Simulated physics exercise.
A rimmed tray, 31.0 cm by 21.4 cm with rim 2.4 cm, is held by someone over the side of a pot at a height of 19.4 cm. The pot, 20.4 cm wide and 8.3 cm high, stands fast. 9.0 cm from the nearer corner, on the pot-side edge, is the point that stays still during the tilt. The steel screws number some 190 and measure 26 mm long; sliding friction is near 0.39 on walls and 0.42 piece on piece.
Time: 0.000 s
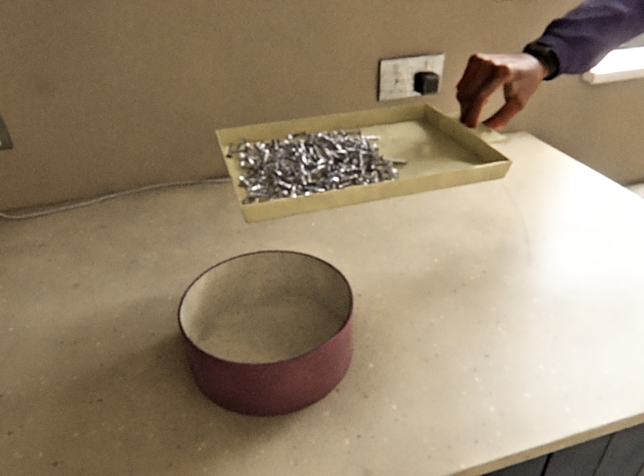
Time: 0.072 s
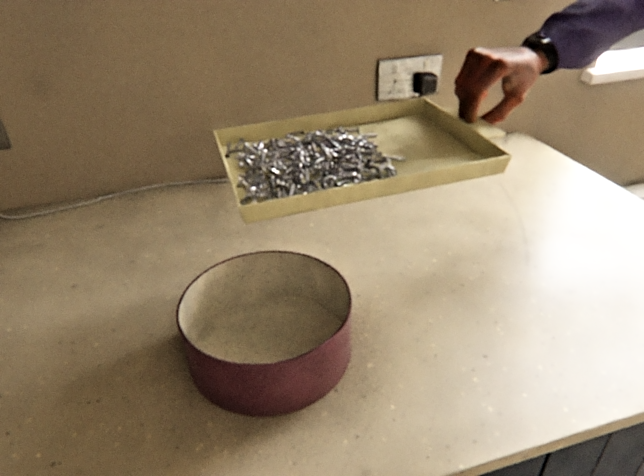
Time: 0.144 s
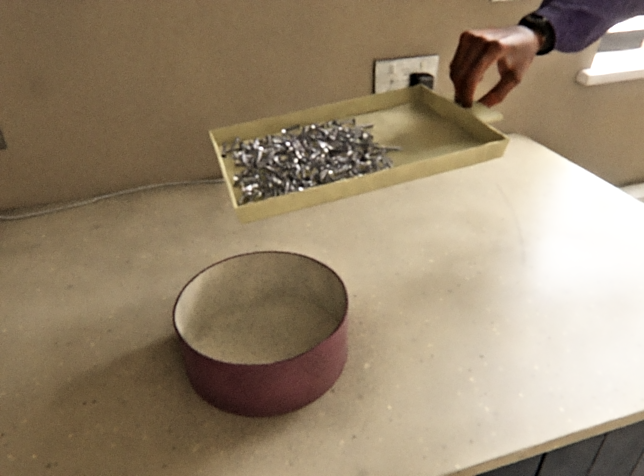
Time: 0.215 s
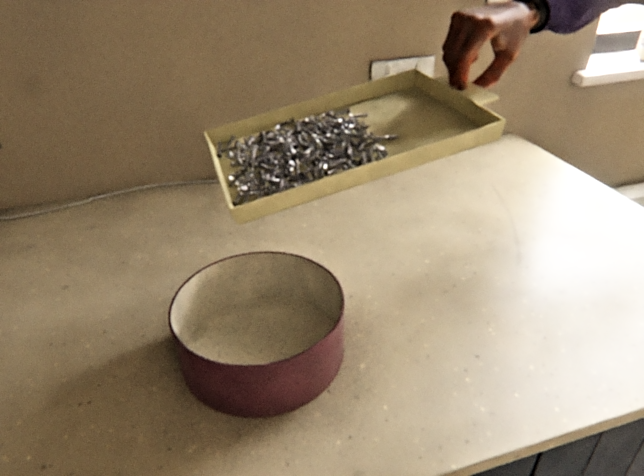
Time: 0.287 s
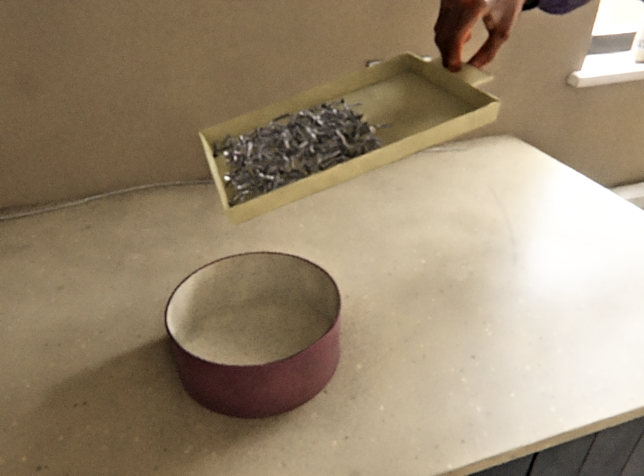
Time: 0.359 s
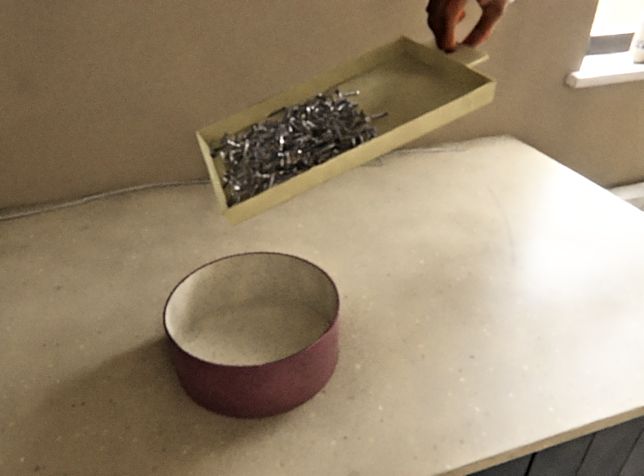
Above a dark red pot on a counter, a hand tilts a tray of screws leftward.
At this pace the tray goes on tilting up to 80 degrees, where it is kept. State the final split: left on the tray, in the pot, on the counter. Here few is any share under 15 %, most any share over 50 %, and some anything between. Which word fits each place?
Tray: Some; pot: Some; counter: Some.
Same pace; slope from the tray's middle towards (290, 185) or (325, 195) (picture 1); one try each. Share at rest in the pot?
That would be close to 80 per cent, then close to 95 per cent.
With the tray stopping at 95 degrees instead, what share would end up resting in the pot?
You'd end up with some 45 % in the pot.
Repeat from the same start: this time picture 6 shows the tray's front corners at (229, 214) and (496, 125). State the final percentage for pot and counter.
Split: Pot = 85, counter = 0.
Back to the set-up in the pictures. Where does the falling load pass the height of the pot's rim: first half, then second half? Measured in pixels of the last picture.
Roughly (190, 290) to start, and after that (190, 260).
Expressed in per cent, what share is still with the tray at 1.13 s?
Some 95 per cent of the load.
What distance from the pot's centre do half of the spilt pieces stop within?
That comes to near 18 cm.
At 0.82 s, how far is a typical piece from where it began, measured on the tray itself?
About 6 cm.
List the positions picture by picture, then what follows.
Tray tilt 0 degrees, front corners at (245, 203) and (508, 159); middle of the pieces at (312, 164); pot at (267, 299), in the first picture.
Tray tilt 1 degrees, front corners at (243, 204) and (507, 154); middle of the pieces at (310, 162), in the second picture.
Tray tilt 5 degrees, front corners at (238, 205) and (504, 138), lowest corner left front; middle of the pieces at (306, 157), in the third picture.
Tray tilt 10 degrees, front corners at (232, 206) and (500, 120), lowest corner left front; middle of the pieces at (301, 152), in the fourth picture.
Tray tilt 14 degrees, front corners at (227, 207) and (494, 101), lowest corner left front; middle of the pieces at (295, 147), in the fifth picture.
Tray tilt 19 degrees, front corners at (224, 208) and (490, 81), lowest corner left front; middle of the pieces at (291, 142); pot at (253, 301). The tray's pace is about 65 degrees a second, in the sixth picture.
Then, at 0.82 s, tilt 48 degrees; the tray holds 100 %, the pot 0 %.
After 1.13 s, tilt 68 degrees; the tray holds 95 %, the pot 0 %.
After 1.53 s, tilt 80 degrees; the tray holds 55 %, the pot 20 %.
By 3.2 s all is still; tray 35 %, pot 25 %, counter 40 %.
